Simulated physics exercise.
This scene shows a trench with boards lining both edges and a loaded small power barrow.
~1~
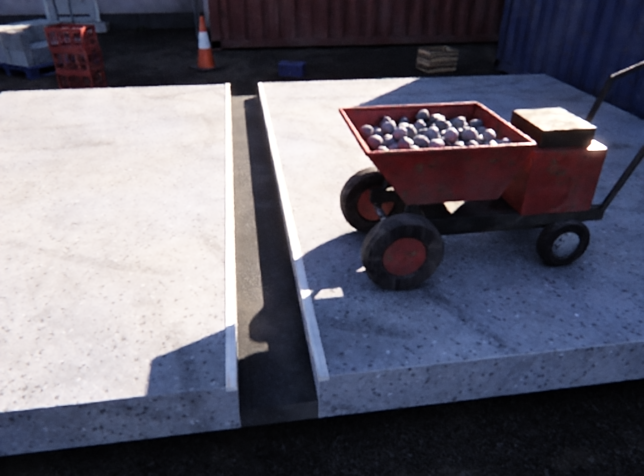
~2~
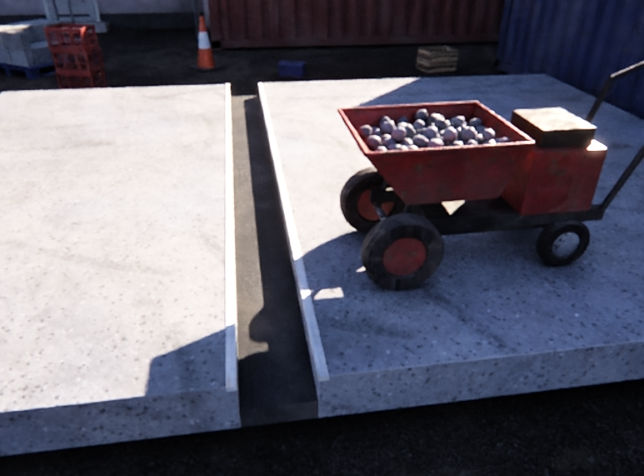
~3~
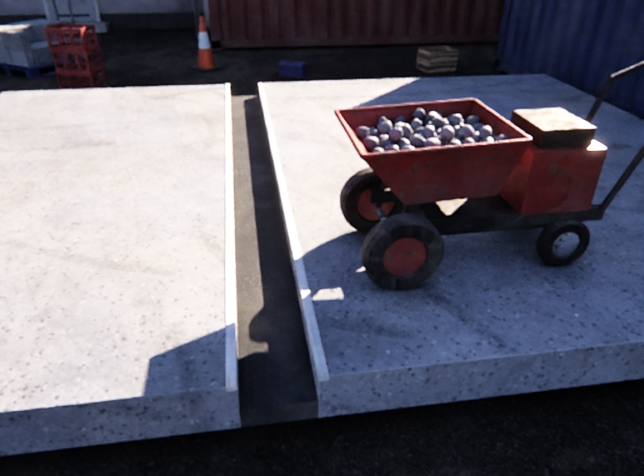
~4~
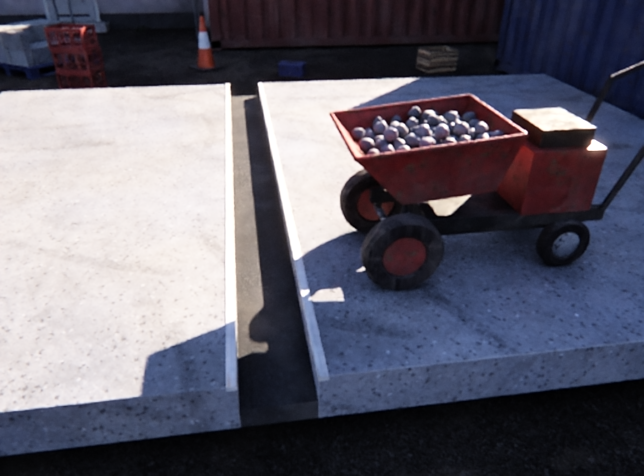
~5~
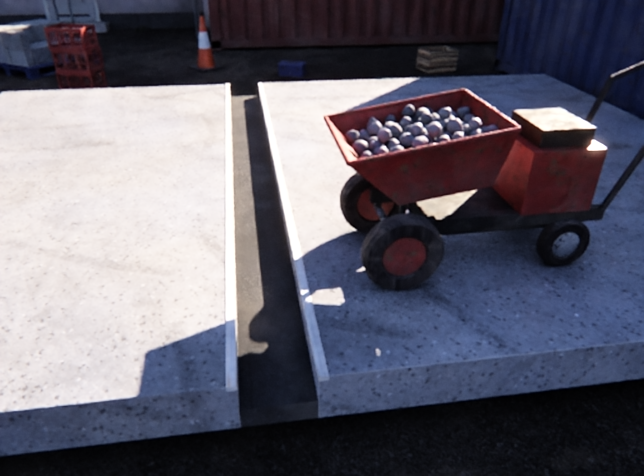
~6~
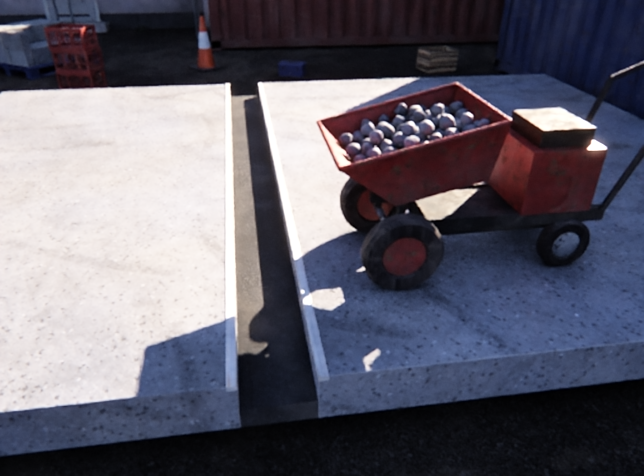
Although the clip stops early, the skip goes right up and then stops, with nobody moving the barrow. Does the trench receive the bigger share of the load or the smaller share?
Result: Mostly in.
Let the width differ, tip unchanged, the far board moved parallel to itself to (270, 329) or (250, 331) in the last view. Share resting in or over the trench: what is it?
Lab note: Try one 30 per cent, try two 60 per cent.
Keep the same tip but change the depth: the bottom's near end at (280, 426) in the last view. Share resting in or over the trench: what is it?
Close to 90 per cent, I reckon.
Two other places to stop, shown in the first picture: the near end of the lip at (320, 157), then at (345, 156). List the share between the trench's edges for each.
It works out to 10 per cent in the first case and 60 per cent in the second.
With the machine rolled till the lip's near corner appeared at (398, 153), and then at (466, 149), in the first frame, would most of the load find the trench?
Well, parked at the first spot it'd be past the halfway mark, and at the second it'd be short of the halfway mark.
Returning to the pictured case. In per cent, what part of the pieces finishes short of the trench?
Estimate: Some 0 percent.
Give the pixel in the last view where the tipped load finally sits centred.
Near pixel (262, 272).
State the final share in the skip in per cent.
My estimate is about 5 per cent.
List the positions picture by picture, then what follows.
Lip of the skip at (367, 154), level; top of the load at (436, 139), round cobbles; first edge of the trench at (313, 325); far edge at (231, 333), the trench over half as wide as the skip, and shallow for its width, in the first frame.
Lip of the skip at (366, 155), level; top of the load at (435, 139), in the second frame.
Lip of the skip at (362, 157), tipped barely; top of the load at (446, 138), in the third frame.
Lip of the skip at (356, 160), tipped barely; top of the load at (452, 130), in the fourth frame.
Lip of the skip at (349, 164), tipped a little; top of the load at (454, 124), in the fifth frame.
Lip of the skip at (340, 169), tipped a little; top of the load at (446, 120); first edge of the trench at (313, 325); far edge at (231, 333), in the sixth frame.
Soon after the last picture, skip tipped well over; all in the skip.
A little later, skip tipped steeply; nearly all in the skip; a small part in or heaped over the trench; a stray few beyond it.
Later still, skip tipped right over; about a quarter in the skip; about two thirds in or heaped over the trench; a small part beyond it.
By the end, skip tipped right over; a small part in the skip; most in or heaped over the trench; a small part beyond it.
